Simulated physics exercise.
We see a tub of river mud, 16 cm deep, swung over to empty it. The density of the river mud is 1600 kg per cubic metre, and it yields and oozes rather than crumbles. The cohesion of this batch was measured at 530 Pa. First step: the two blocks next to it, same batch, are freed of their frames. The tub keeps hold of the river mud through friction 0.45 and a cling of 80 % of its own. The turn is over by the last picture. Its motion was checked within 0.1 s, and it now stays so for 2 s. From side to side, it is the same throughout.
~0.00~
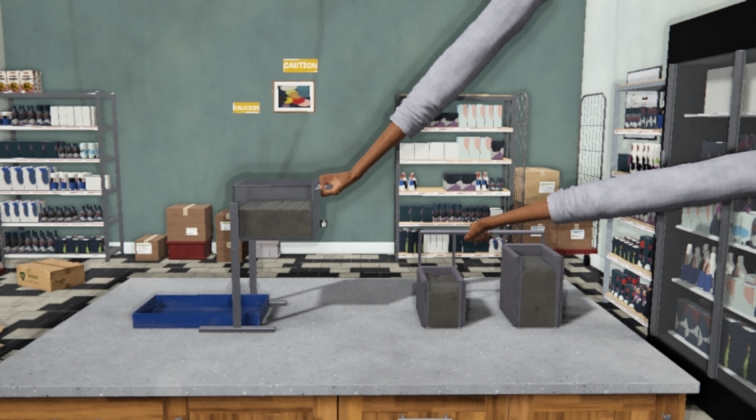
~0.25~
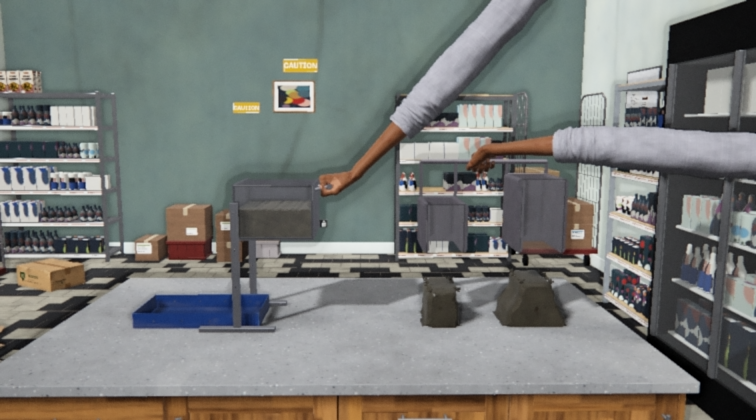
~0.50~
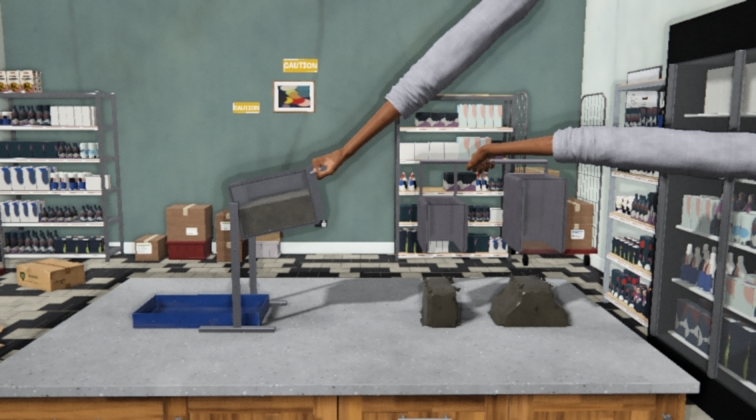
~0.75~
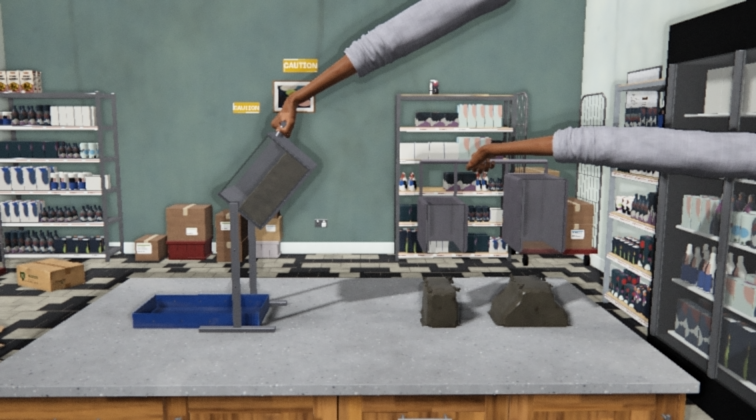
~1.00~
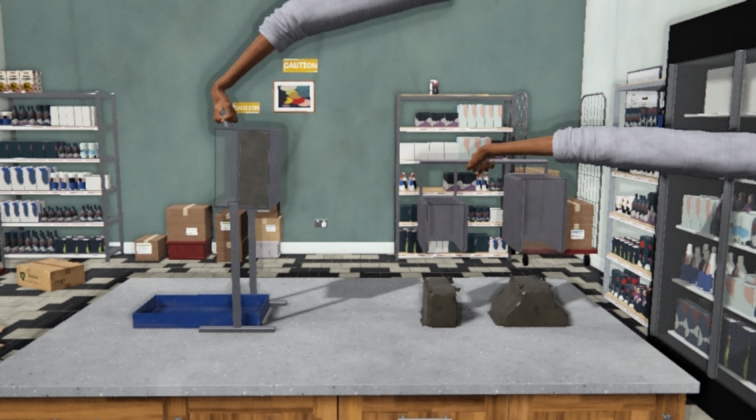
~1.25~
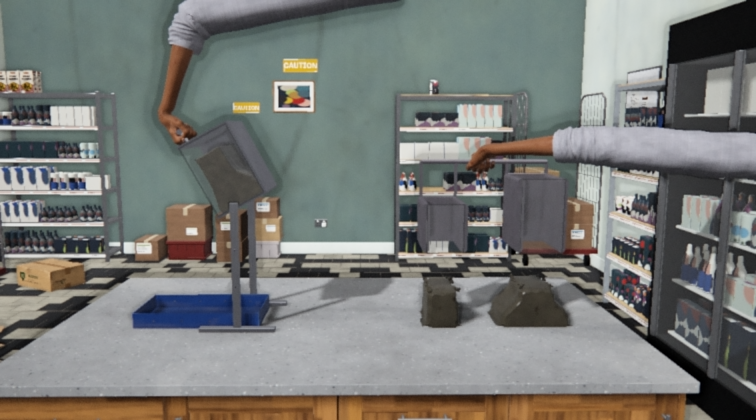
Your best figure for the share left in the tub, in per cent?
I would say about 0 %.
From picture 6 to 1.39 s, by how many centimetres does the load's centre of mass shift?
Shift: Roughly 12 cm.
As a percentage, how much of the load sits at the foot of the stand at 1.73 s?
100 %.
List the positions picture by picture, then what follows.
Handle-side rim at (311, 186), tilt 0 degrees; crest of the river mud at (247, 210); block heights 13 cm, 20 cm (left to right), in the first frame.
Handle-side rim at (311, 186), tilt 0 degrees; crest of the river mud at (247, 210); block heights 12 cm, 15 cm (left to right), in the second frame.
Handle-side rim at (304, 170), tilt 12 degrees; crest of the river mud at (306, 195); block heights 12 cm, 13 cm (left to right), in the third frame.
Handle-side rim at (267, 135), tilt 50 degrees; crest of the river mud at (288, 153); block heights 12 cm, 13 cm (left to right), in the fourth frame.
Handle-side rim at (215, 130), tilt 88 degrees; crest of the river mud at (245, 132); block heights 12 cm, 13 cm (left to right), in the fifth frame.
Handle-side rim at (179, 150), tilt 118 degrees; crest of the river mud at (217, 147); block heights 12 cm, 13 cm (left to right), in the sixth frame.
After 1.39 s, the tub is at 118 degrees and holds 37 %.
After 1.56 s, the tub is at 118 degrees and holds 0 %.
After 1.73 s, the tub is at 118 degrees and holds 0 %.
After 1.90 s, the tub is at 118 degrees and holds 0 %.
After 3.25 s, the tub is at 118 degrees and holds 0 %.
